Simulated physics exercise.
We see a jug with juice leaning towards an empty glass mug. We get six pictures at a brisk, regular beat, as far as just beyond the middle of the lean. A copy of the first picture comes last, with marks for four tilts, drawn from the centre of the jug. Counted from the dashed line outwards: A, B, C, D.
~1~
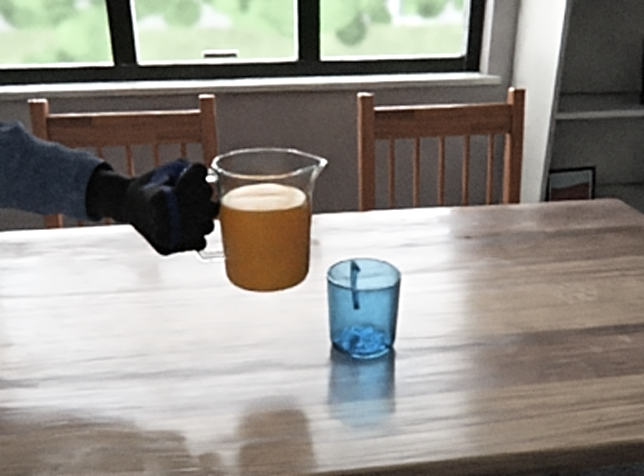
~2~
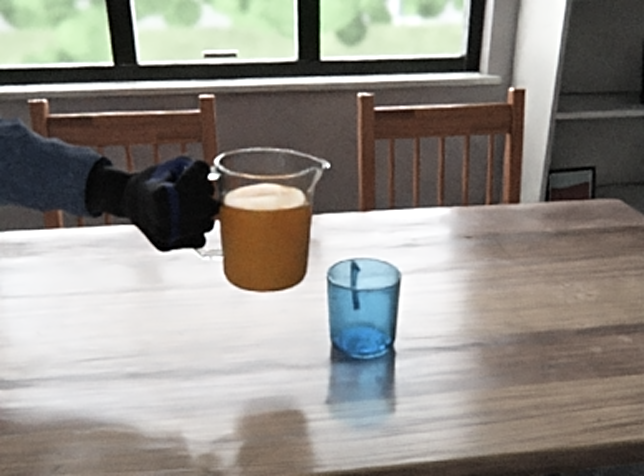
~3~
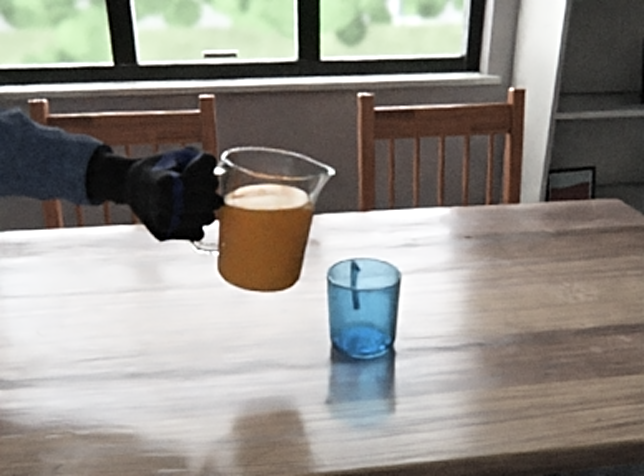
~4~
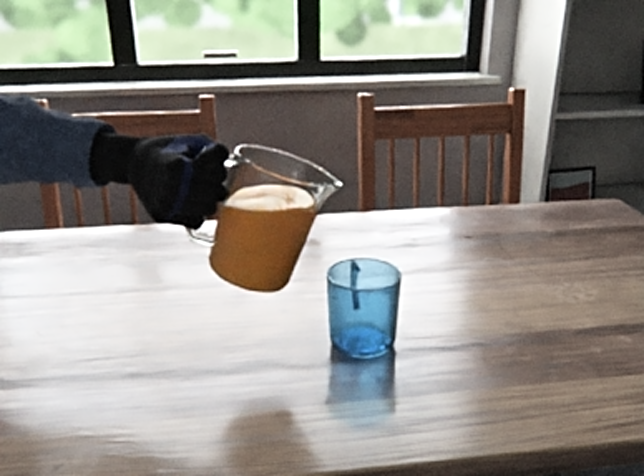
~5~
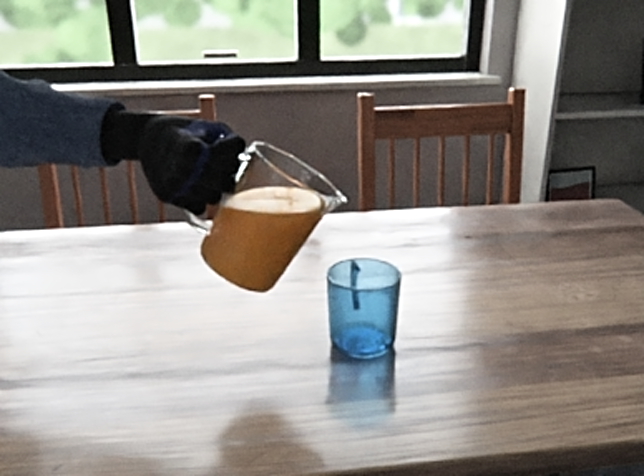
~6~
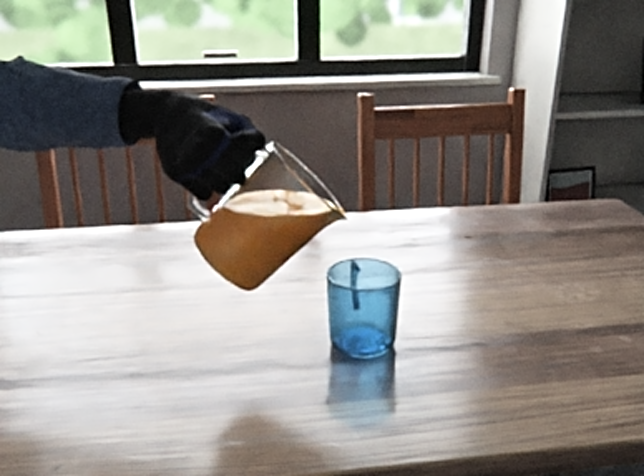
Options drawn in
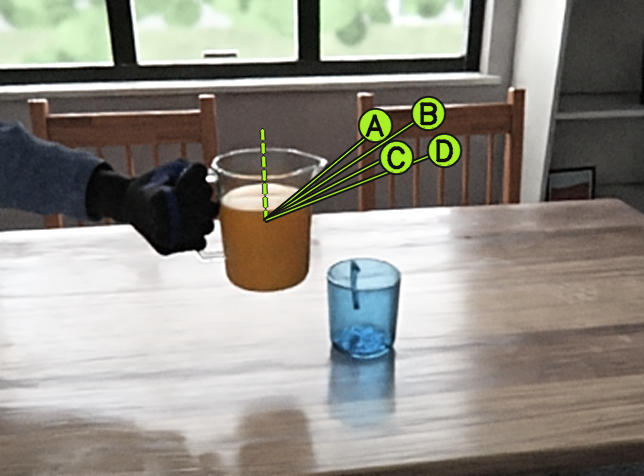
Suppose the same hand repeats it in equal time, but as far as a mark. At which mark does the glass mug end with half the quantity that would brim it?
C beats the others.
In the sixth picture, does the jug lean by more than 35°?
Yes, it does.
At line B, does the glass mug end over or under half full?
Under half.
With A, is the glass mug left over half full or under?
Under.
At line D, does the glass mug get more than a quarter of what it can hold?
Yes.
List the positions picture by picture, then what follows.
Upright, lip at (324, 162); rim of the glass mug round (364, 273); nothing has left yet, in the first picture.
Tipped about 2°, lip at (326, 164); nothing has left yet, in the second picture.
Tipped about 9°, lip at (332, 171); nothing has left yet, in the third picture.
Tipped about 19°, lip at (340, 183); nothing has left yet, in the fourth picture.
Tipped about 32°, lip at (345, 199); nothing has left yet, in the fifth picture.
Tipped about 45°, lip at (347, 217); nothing has left yet, in the sixth picture.
On the marked copy, A at (364, 138); B at (413, 122); C at (378, 161); D at (428, 156).
With A, the glass mug ends with about 19 % of what it can hold.
With B, the glass mug ends with about 32 % of what it can hold.
With C, the glass mug ends with about 48 % of what it can hold.
With D, the glass mug ends with about 66 % of what it can hold.
